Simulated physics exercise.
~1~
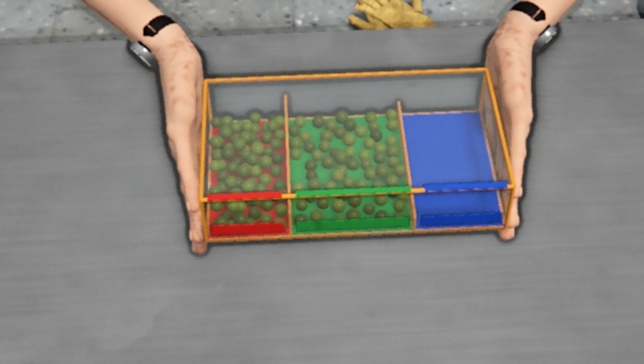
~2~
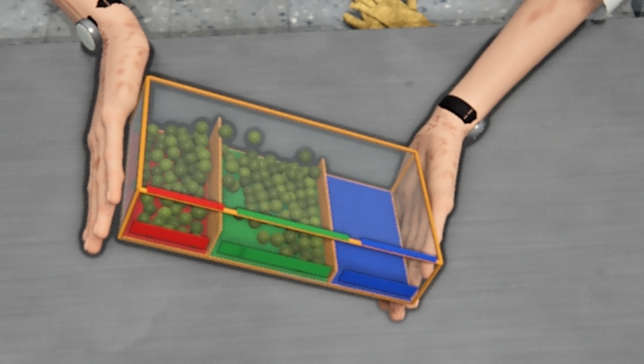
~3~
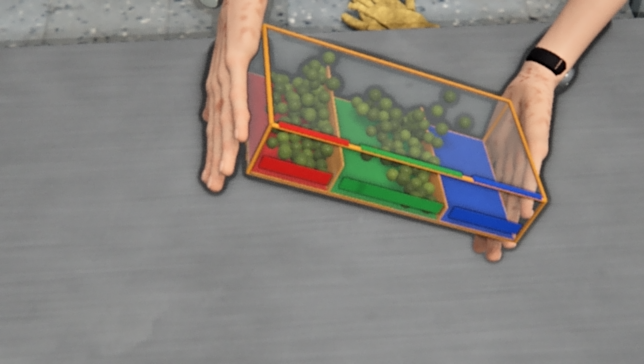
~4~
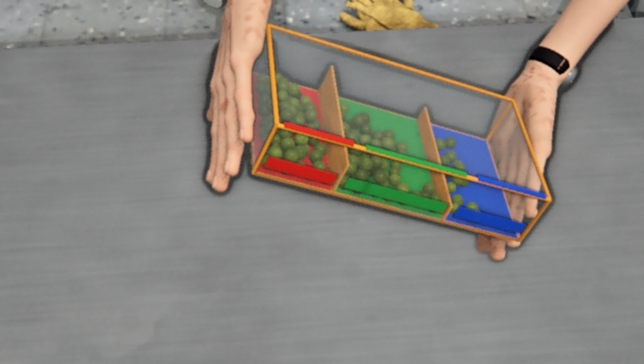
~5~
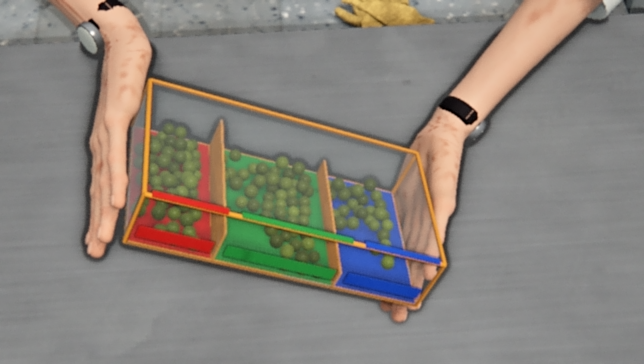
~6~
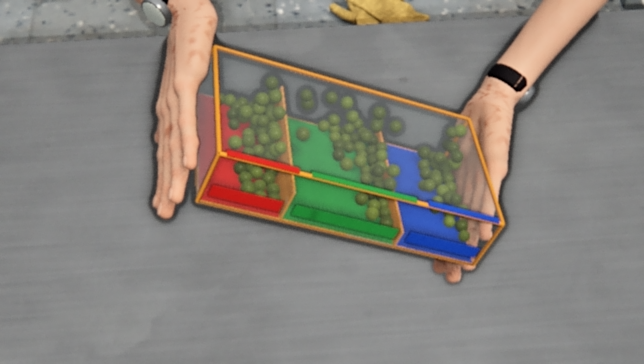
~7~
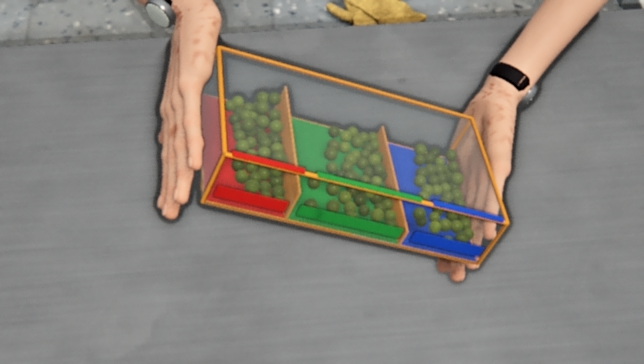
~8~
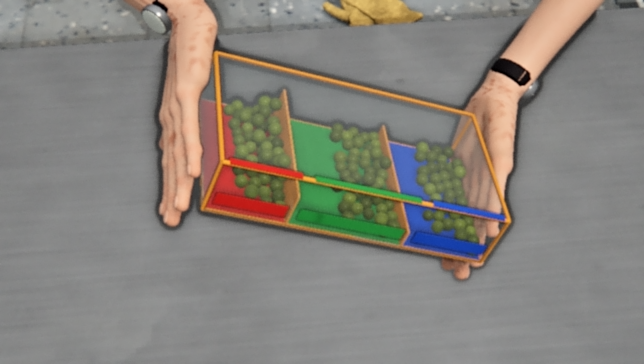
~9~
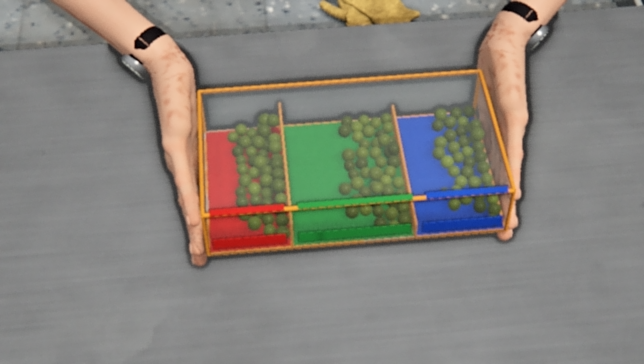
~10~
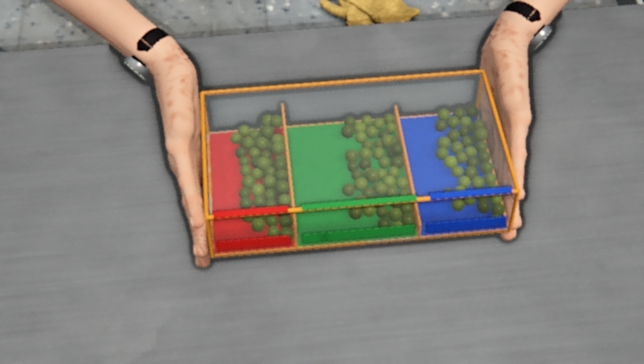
Two hands tilt and shake a clear divided box, spreading olives into blue, then level it.
